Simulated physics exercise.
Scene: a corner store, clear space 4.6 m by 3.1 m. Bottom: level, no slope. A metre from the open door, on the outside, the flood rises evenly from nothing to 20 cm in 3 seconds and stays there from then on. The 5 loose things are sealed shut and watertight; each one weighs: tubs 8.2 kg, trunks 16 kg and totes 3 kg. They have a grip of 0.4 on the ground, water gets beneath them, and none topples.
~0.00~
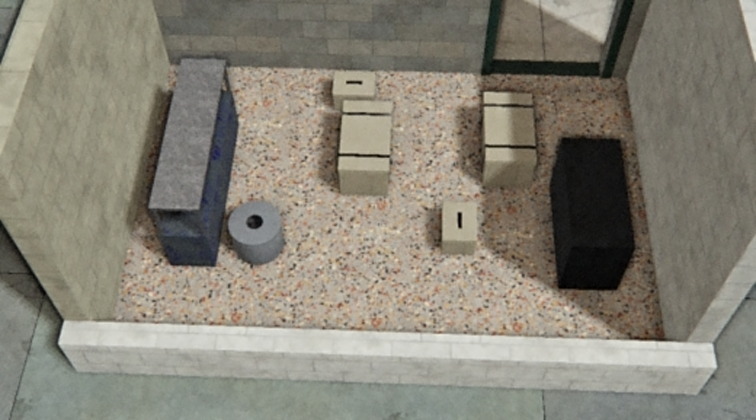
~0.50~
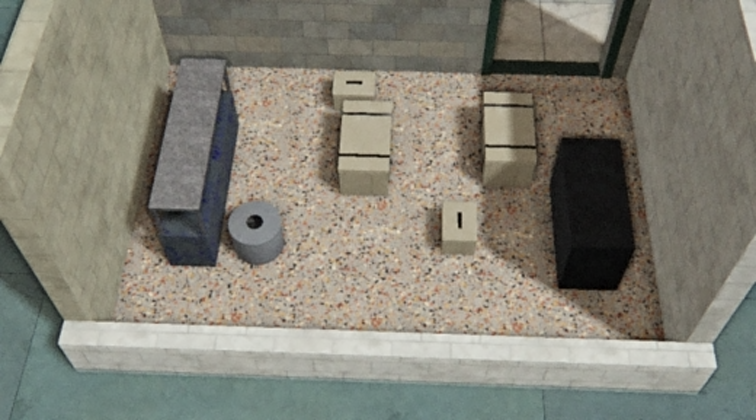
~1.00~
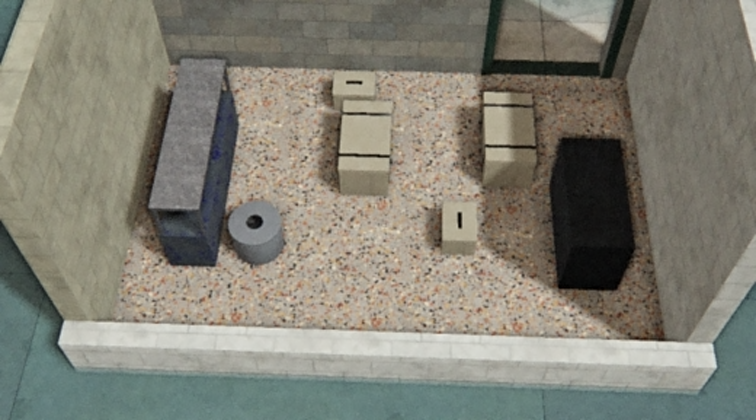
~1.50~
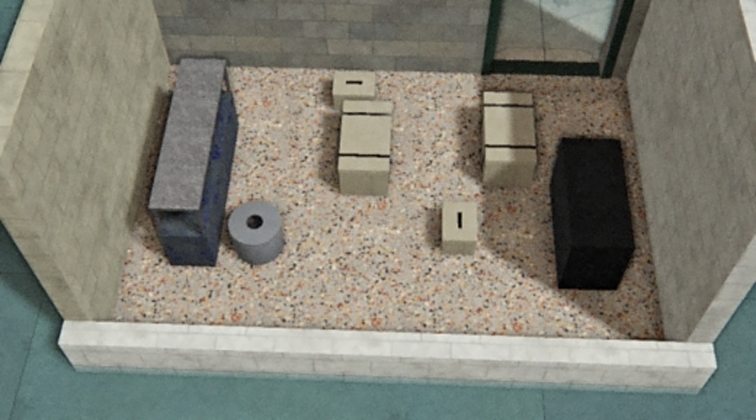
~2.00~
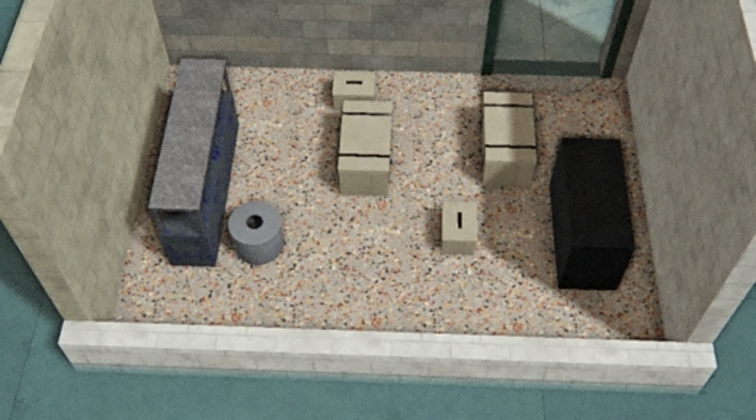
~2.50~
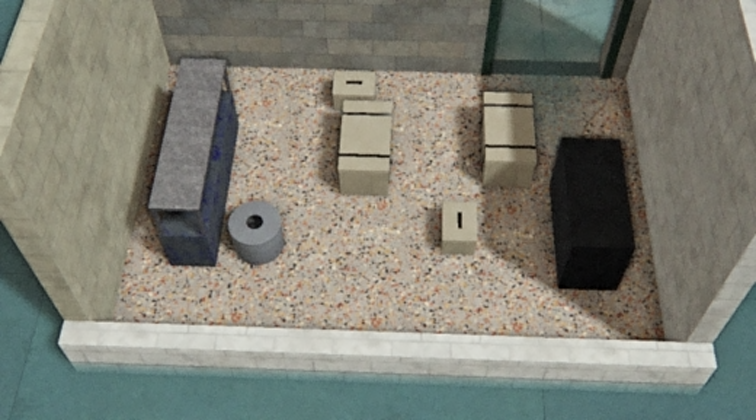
In a small walled store room with boxes and cabinets on a speckled floor, teal water spread over the ground outside, then crept in through the open doorway at the back, while nothing inside moved.
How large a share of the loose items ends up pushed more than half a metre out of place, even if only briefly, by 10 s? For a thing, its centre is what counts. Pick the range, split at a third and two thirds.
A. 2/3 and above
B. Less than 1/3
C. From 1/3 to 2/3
(C) From 1/3 to 2/3.
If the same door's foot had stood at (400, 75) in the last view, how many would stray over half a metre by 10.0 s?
That would give 4.
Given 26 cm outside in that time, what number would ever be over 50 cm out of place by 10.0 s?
Count: 4.
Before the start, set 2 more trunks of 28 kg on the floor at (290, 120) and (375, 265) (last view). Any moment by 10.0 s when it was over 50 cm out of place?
Order as asked: Not as far and farther.
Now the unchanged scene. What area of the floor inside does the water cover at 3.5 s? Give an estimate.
About 3.0 m2.
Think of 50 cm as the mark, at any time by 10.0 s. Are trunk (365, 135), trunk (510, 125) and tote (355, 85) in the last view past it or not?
Same order as the question: Smaller, greater, smaller.
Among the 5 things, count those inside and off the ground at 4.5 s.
0.
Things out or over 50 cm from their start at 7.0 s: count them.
The count is 2.
After 3.5 s 0 of 5 are over 50 cm from their spots; 0 afloat.
After 4.5 s 1 of 5 are over 50 cm from their spots; 0 afloat.
After 7.0 s 2 of 5 are over 50 cm from their spots; 1 afloat.
After 10.0 s 3 of 5 are over 50 cm from their spots, and 3 have been at some point; 2 afloat.
